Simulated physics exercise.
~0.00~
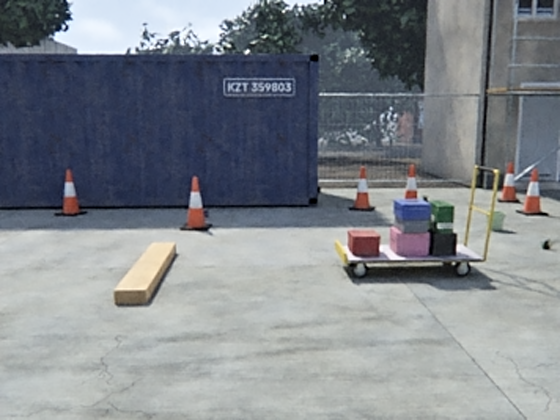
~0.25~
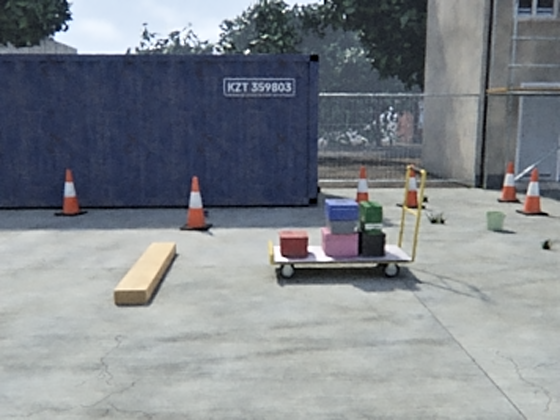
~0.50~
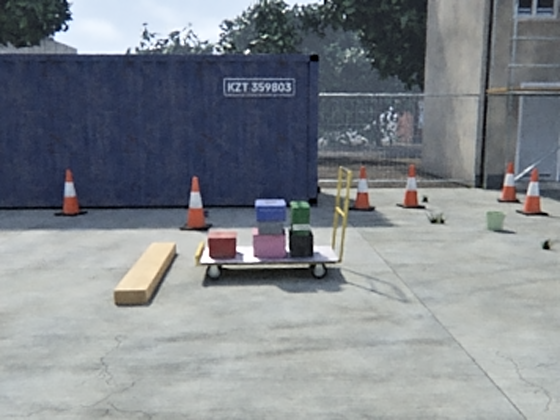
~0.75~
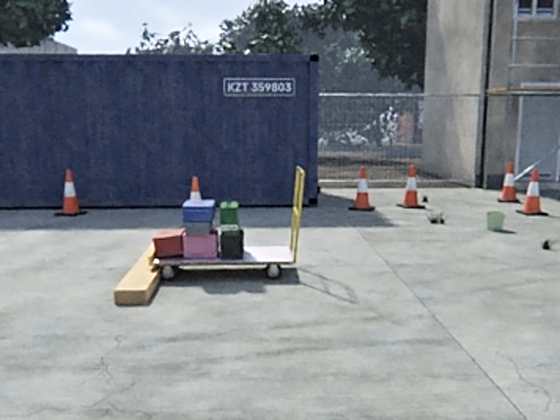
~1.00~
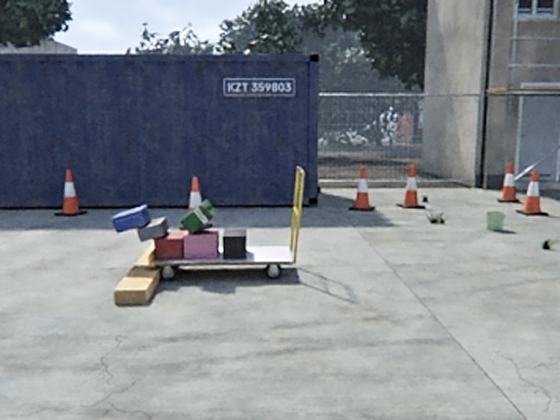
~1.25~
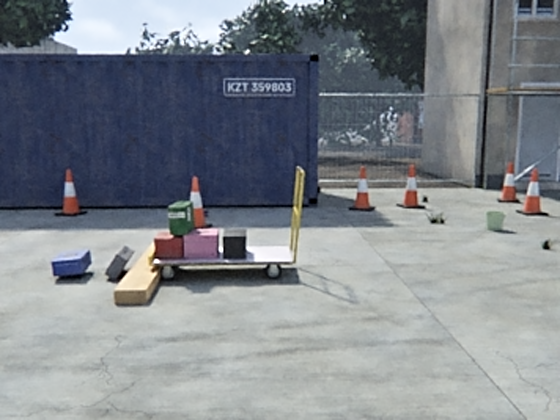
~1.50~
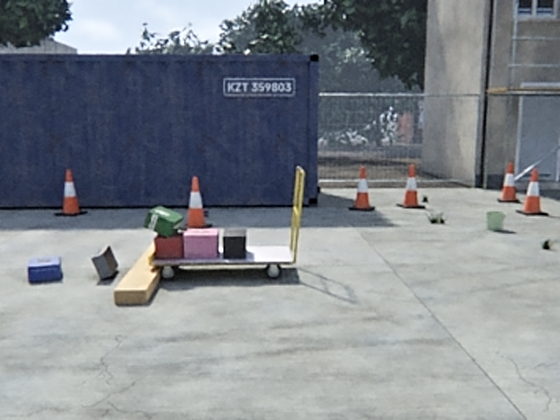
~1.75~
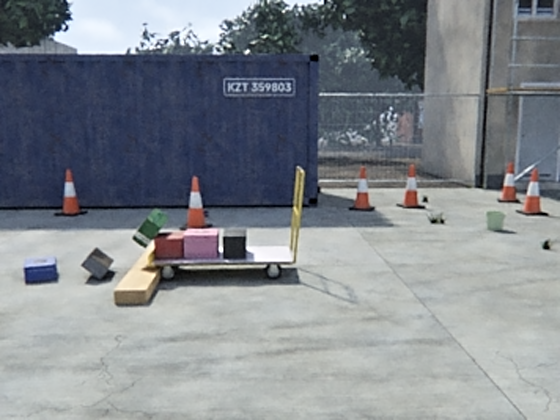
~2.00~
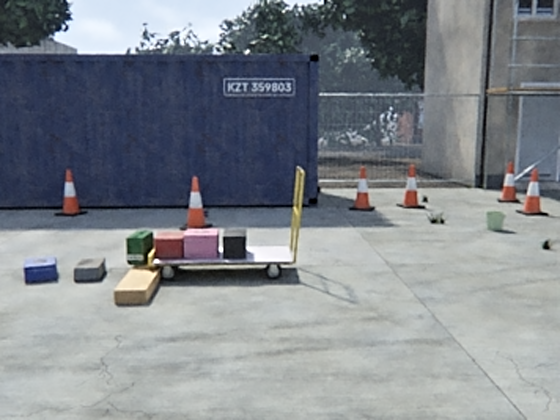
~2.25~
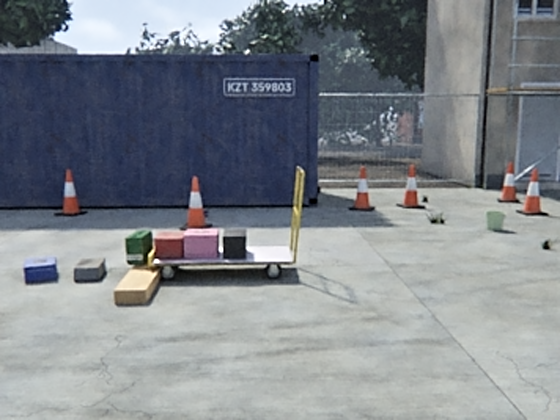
The clip opens on a flatbed trolley loaded with coloured boxes, rolling left across a concrete yard past traffic cones and a blue container. It reaches a pale wooden kerb and stops abruptly. The blue and grey boxes on top pitch forward off the front and drop to the ground beyond the kerb, while the green one flips over onto the red box. The green box then keeps tipping over the front edge and comes down upright by the kerb. At the end, the red, pink and black boxes remain on the still trolley, with the other three lying ahead of it.
